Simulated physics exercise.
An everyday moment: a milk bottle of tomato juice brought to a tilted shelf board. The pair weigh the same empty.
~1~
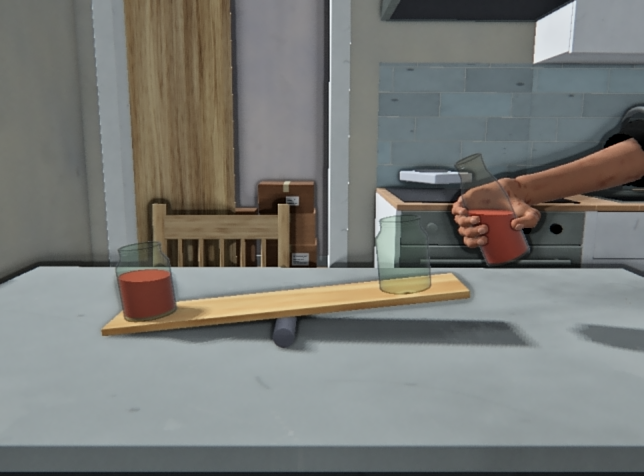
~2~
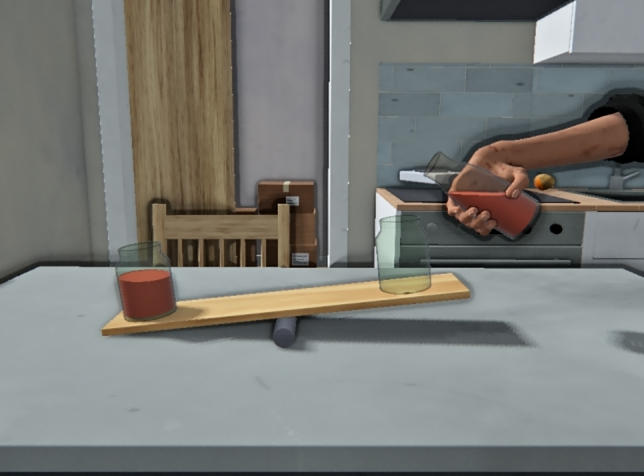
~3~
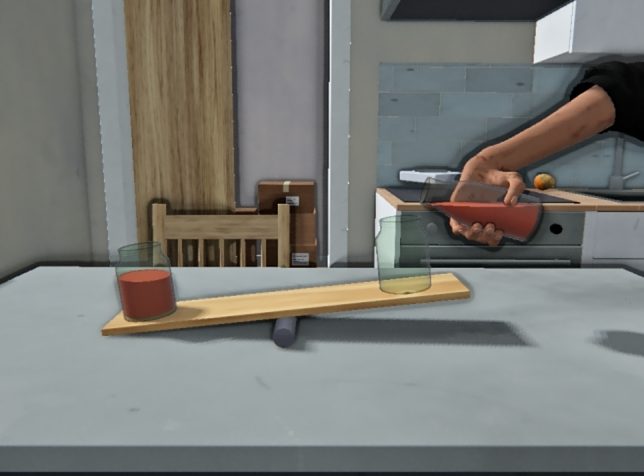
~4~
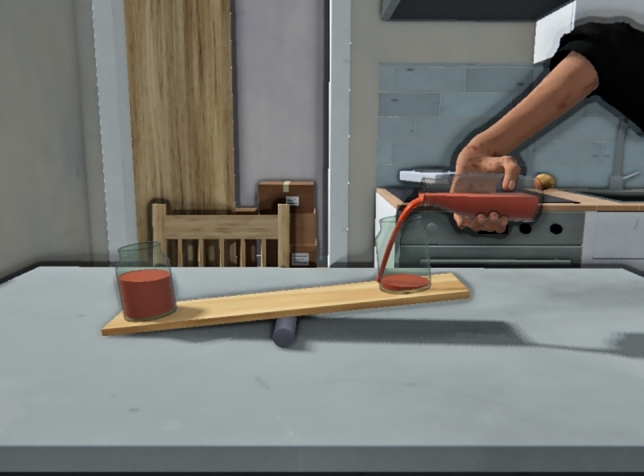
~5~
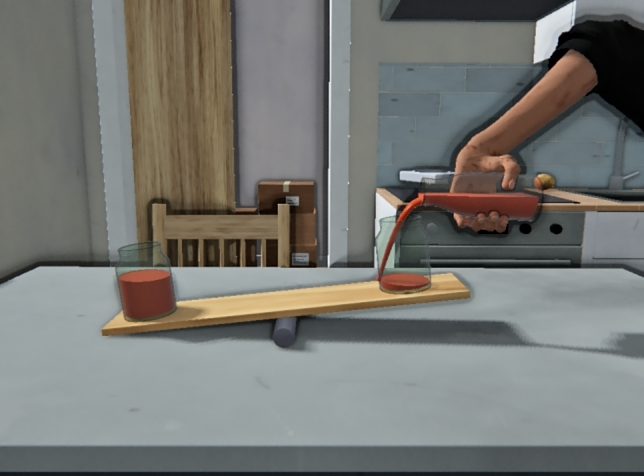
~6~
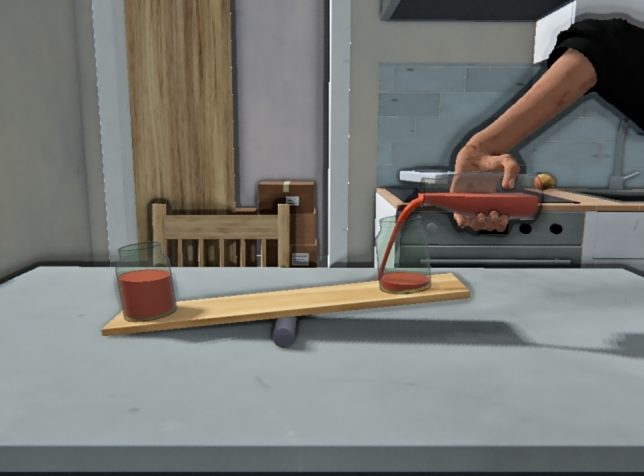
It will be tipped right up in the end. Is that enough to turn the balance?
The shelf board stays as it is.
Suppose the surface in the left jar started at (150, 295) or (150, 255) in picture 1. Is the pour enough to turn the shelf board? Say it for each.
In turn: Goes down there, holds still.
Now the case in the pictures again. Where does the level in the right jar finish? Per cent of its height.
About 50 per cent.
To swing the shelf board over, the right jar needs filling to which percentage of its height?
Near 65 in a hundred.
Shortly, the right jar is about a quarter full; the shelf board leans as before.
Then, the right jar is about half full; the shelf board leans as before.
At the finish, the right jar is about half full; the shelf board leans as before.
